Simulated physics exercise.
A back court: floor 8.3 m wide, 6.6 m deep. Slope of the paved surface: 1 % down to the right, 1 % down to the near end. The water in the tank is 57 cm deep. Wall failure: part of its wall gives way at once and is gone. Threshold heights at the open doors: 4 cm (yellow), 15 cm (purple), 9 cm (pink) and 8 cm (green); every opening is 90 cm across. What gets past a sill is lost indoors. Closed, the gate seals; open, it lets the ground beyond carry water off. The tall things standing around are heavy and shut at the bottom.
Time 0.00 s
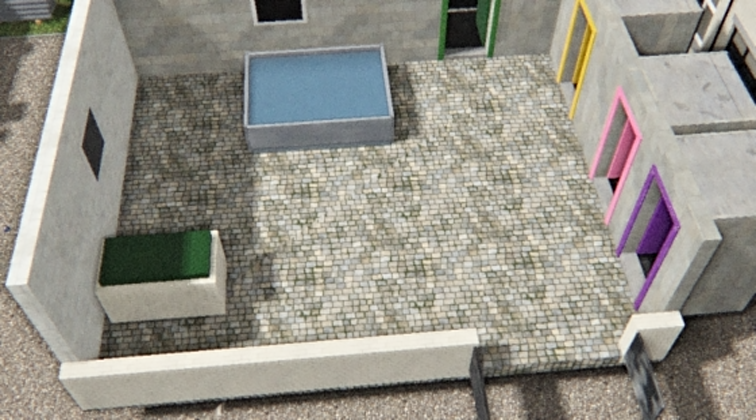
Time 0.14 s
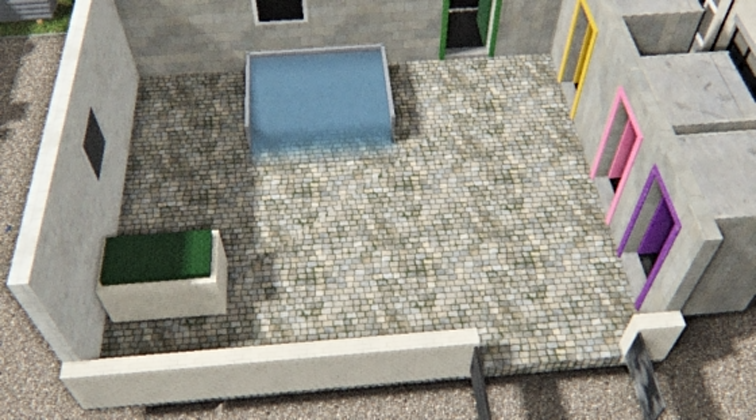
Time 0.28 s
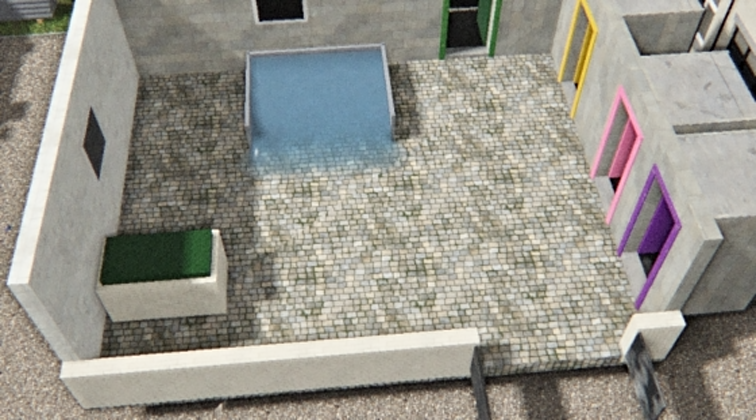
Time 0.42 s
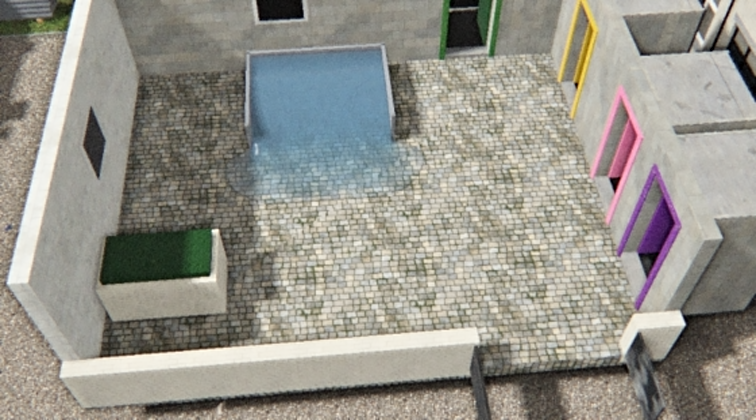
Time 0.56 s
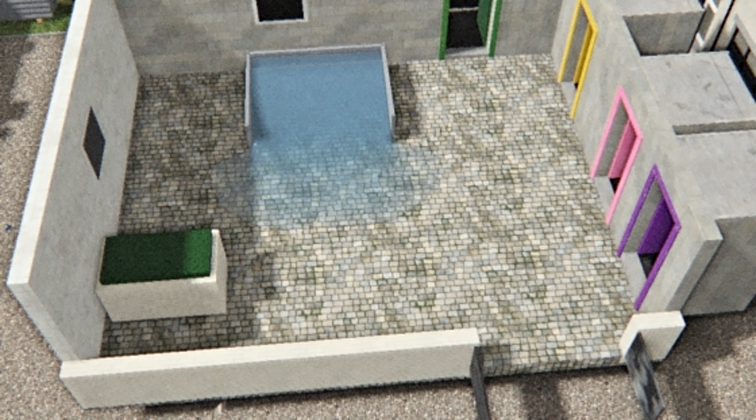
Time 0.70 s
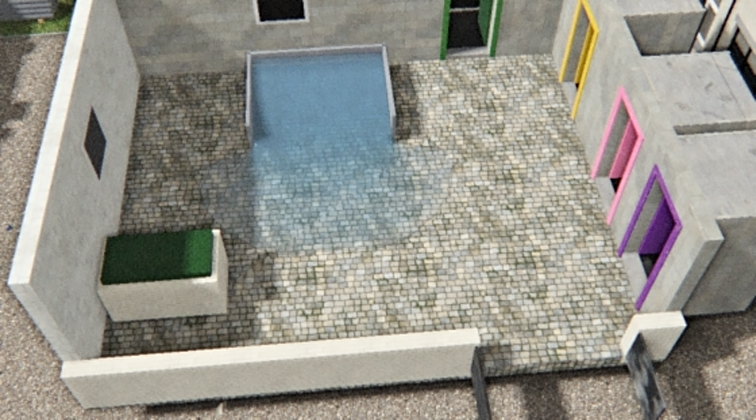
At the start, a raised tank of still blue water stands against the back wall of a paved courtyard with colourful doorways. Its near side disappears and water pours out onto the stones, then fans left, right and toward the viewer in a thinning sheet as the tank's level drops slightly.
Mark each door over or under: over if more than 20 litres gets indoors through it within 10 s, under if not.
Yellow door: Under, purple door: Under, pink door: Under, green door: Under.
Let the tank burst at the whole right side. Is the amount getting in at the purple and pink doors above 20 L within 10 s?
With respect to that limit, purple ends up inside it, pink ends up outside it.
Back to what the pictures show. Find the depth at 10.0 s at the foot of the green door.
It averages close to 4.0 centimetres.
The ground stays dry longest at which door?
That would be the green door.
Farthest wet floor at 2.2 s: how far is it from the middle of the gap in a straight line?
That's near 5.2 m in a straight line.
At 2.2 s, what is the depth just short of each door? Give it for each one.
You'd see yellow at 0 cm, purple at 0 cm, pink at 0 cm and green at 0 cm.
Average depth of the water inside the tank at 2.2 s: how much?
Depth, averaged: Around 17 centimetres.
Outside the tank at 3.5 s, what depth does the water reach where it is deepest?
Max around 24 cm.
After 1.4 s water covers 35 % of the floor and is deepest (24 cm) near (366, 147); yellow door not reached, purple door not reached, pink door not reached, green door not reached.
After 2.2 s water covers 45 % of the floor and is deepest (32 cm) near (330, 364); yellow door not reached, purple door not reached, pink door not reached, green door not reached.
After 3.5 s water covers 60 % of the floor and is deepest (24 cm) near (104, 339); yellow door not reached, purple door 5 cm at the sill, 0 L in, pink door not reached, green door not reached.
After 6.0 s water covers 70 % of the floor and is deepest (18 cm) near (257, 370); yellow door not reached, purple door 15 cm at the sill, 4 L in, pink door 6 cm at the sill, 0 L in, green door not reached.
After 10.0 s water covers 90 % of the floor and is deepest (14 cm) near (645, 339); yellow door 3 cm at the sill, 0 L in, purple door 13 cm at the sill, 4 L in, pink door 11 cm at the sill, 0 L in, green door 4 cm at the sill, 0 L in.
